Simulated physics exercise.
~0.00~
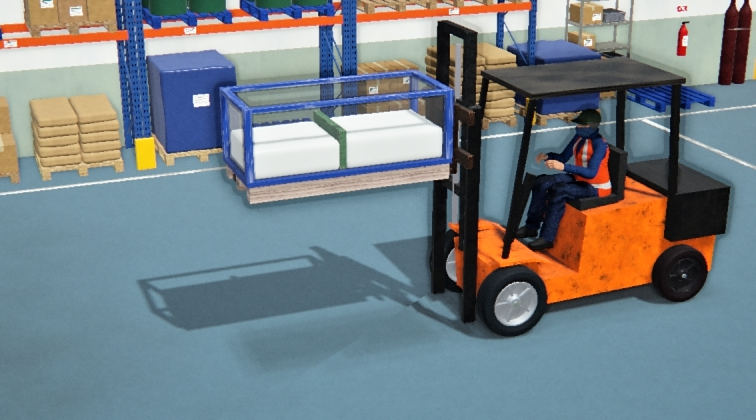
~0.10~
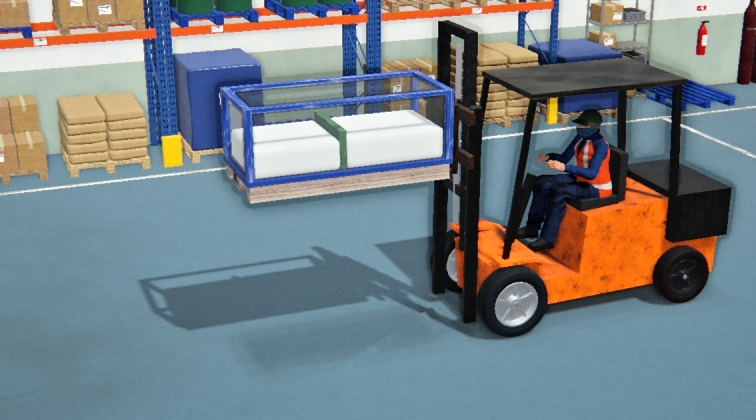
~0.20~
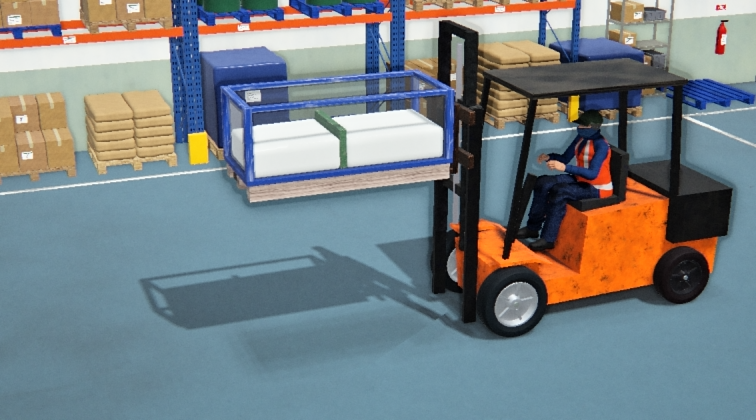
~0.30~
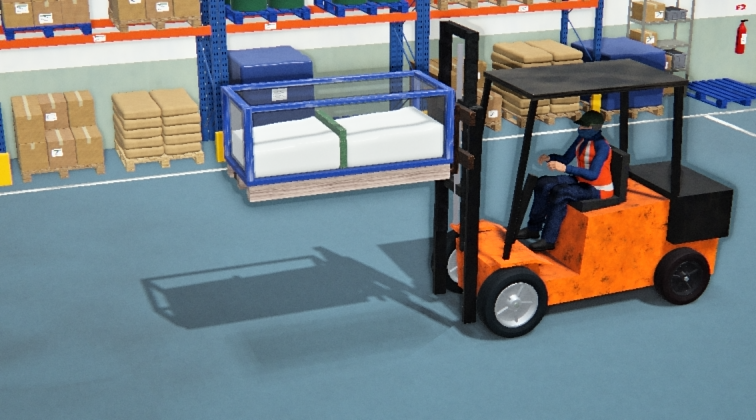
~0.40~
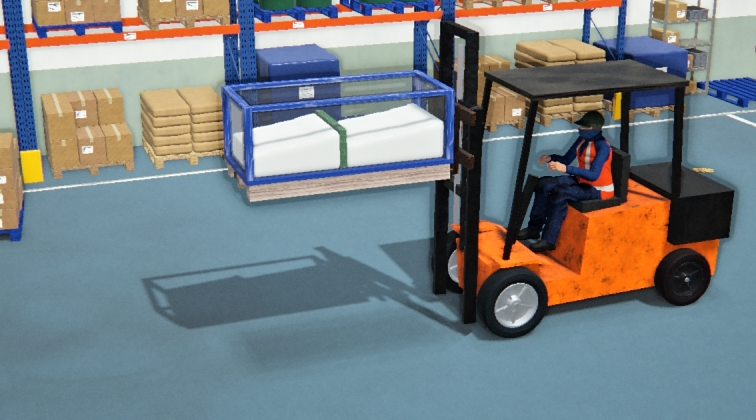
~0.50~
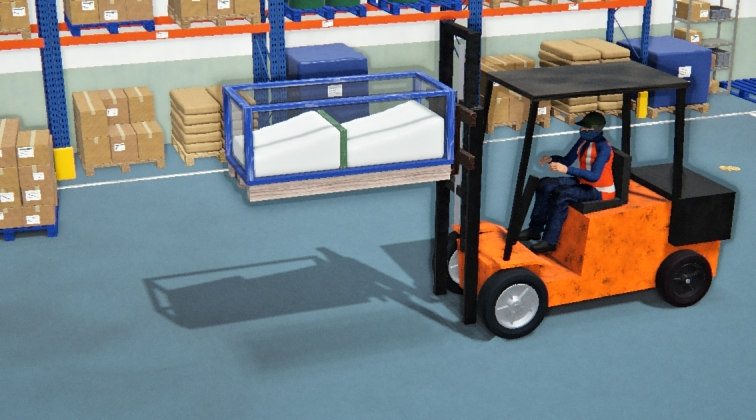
In a warehouse, a driver in an orange vest sits on an orange forklift facing left, carrying a clear, blue-rimmed trough with two sections of level white liquid. The shelves and stacked boxes behind slide steadily rightward as the forklift rolls left, then the liquid's surface tilts, rising toward the right in each section.
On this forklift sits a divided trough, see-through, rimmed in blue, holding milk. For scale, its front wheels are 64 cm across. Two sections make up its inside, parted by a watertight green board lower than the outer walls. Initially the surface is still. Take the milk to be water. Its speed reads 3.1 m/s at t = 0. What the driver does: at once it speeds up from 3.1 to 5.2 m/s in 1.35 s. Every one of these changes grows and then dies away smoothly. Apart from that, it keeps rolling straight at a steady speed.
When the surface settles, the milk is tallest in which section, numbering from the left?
I would say the second one.
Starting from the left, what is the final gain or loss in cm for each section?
Going from the left, it's 1 down and then 1 up.
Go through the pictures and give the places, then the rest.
The first frame shows sections from the left stand at (289, 142), (395, 131); board top at (343, 131); the front is on the left, levels are read along the near wall; a wheel hub at (518, 306).
The second frame shows sections from the left stand at (289, 142), (395, 131).
The third frame shows sections from the left stand at (289, 141), (396, 130).
The fourth frame shows sections from the left stand at (290, 143), (396, 130).
The fifth frame shows sections from the left stand at (289, 142), (396, 130).
The sixth frame shows sections from the left stand at (290, 141), (396, 130); a wheel hub at (519, 308).
Then, 0.90 s in, left to right it is 24, 25 cm deep.
Then, 1.40 s in, left to right it is 23, 25 cm deep.
Then, 1.90 s in, left to right it is 23, 25 cm deep.
Then, 4.34 s in, left to right it is 24, 25 cm deep.
